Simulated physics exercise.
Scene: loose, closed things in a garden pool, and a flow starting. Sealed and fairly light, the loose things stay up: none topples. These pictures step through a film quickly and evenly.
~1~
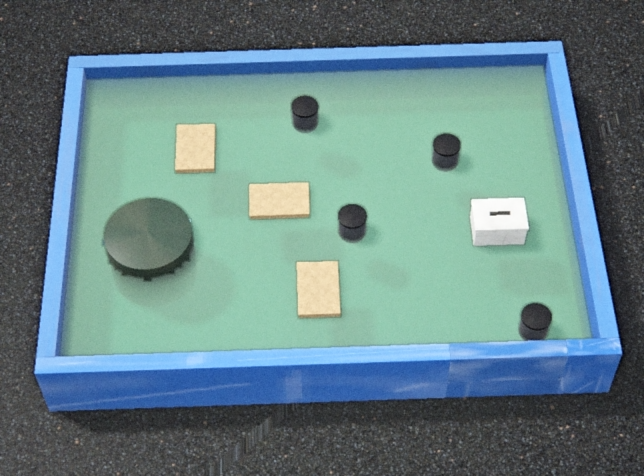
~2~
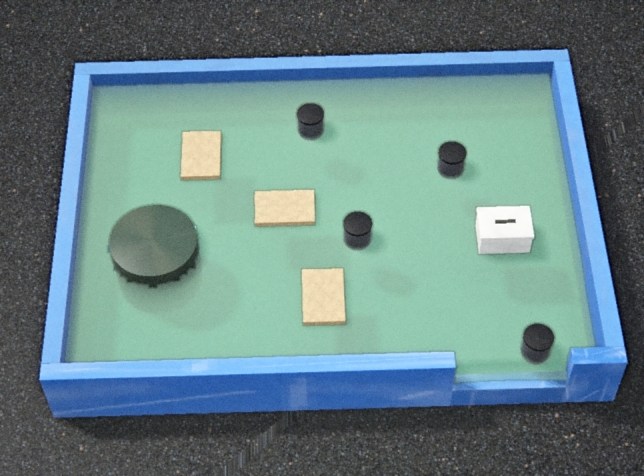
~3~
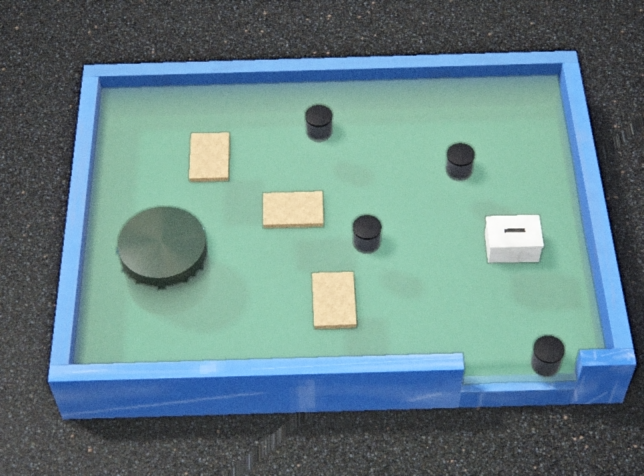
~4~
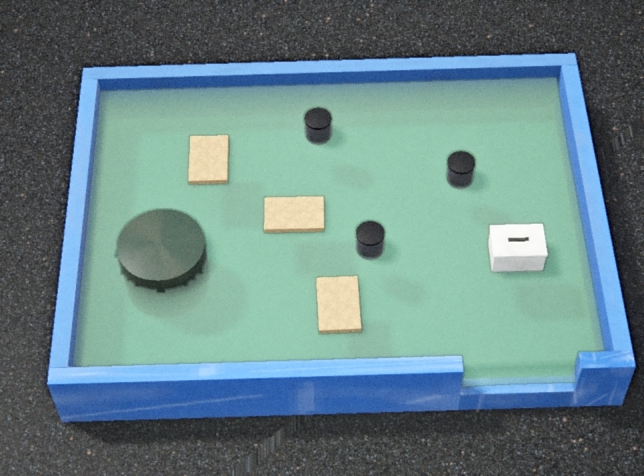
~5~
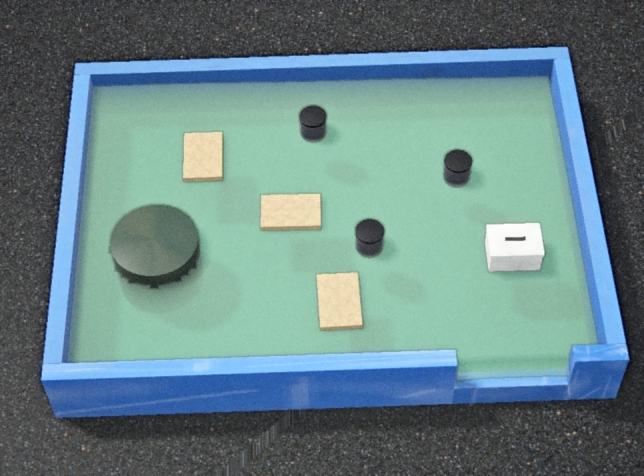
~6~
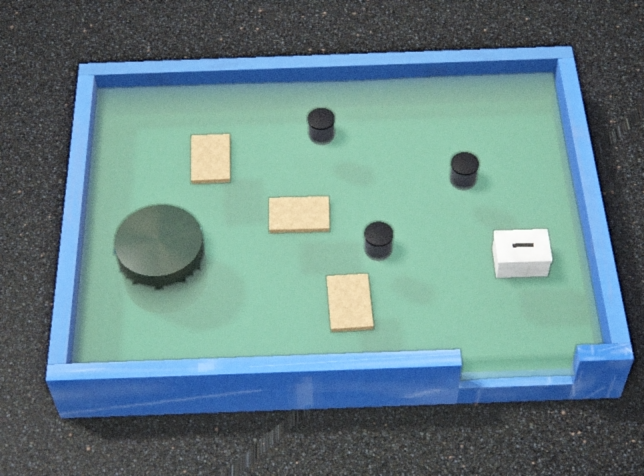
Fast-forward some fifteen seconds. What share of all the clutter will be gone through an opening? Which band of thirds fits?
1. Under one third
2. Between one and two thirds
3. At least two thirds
Option 2: Between one and two thirds.
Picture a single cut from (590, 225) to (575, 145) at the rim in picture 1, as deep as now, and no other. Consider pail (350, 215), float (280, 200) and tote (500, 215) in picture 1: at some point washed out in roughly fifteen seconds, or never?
In that order: Kept in, kept in, gone.
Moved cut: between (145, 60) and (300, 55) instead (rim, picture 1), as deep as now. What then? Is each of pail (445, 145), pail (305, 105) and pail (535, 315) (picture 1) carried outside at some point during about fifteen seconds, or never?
The first one never exits, the second exits, the third never exits.
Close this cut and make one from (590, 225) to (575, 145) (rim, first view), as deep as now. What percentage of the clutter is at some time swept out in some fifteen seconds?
10 %.
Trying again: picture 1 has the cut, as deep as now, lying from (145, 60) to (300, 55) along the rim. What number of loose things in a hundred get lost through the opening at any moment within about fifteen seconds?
Around 20 per cent.
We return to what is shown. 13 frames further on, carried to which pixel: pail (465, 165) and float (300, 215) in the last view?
About (488, 190) and (328, 229).
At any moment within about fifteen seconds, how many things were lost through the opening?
I make it 3.
A moment on, 1 of 8 are out; 7 afloat.
Next, 2 of 8 are out; 6 afloat.
Later, 2 of 8 are out; 6 afloat.
In the end, 3 of 8 are out; 5 afloat.
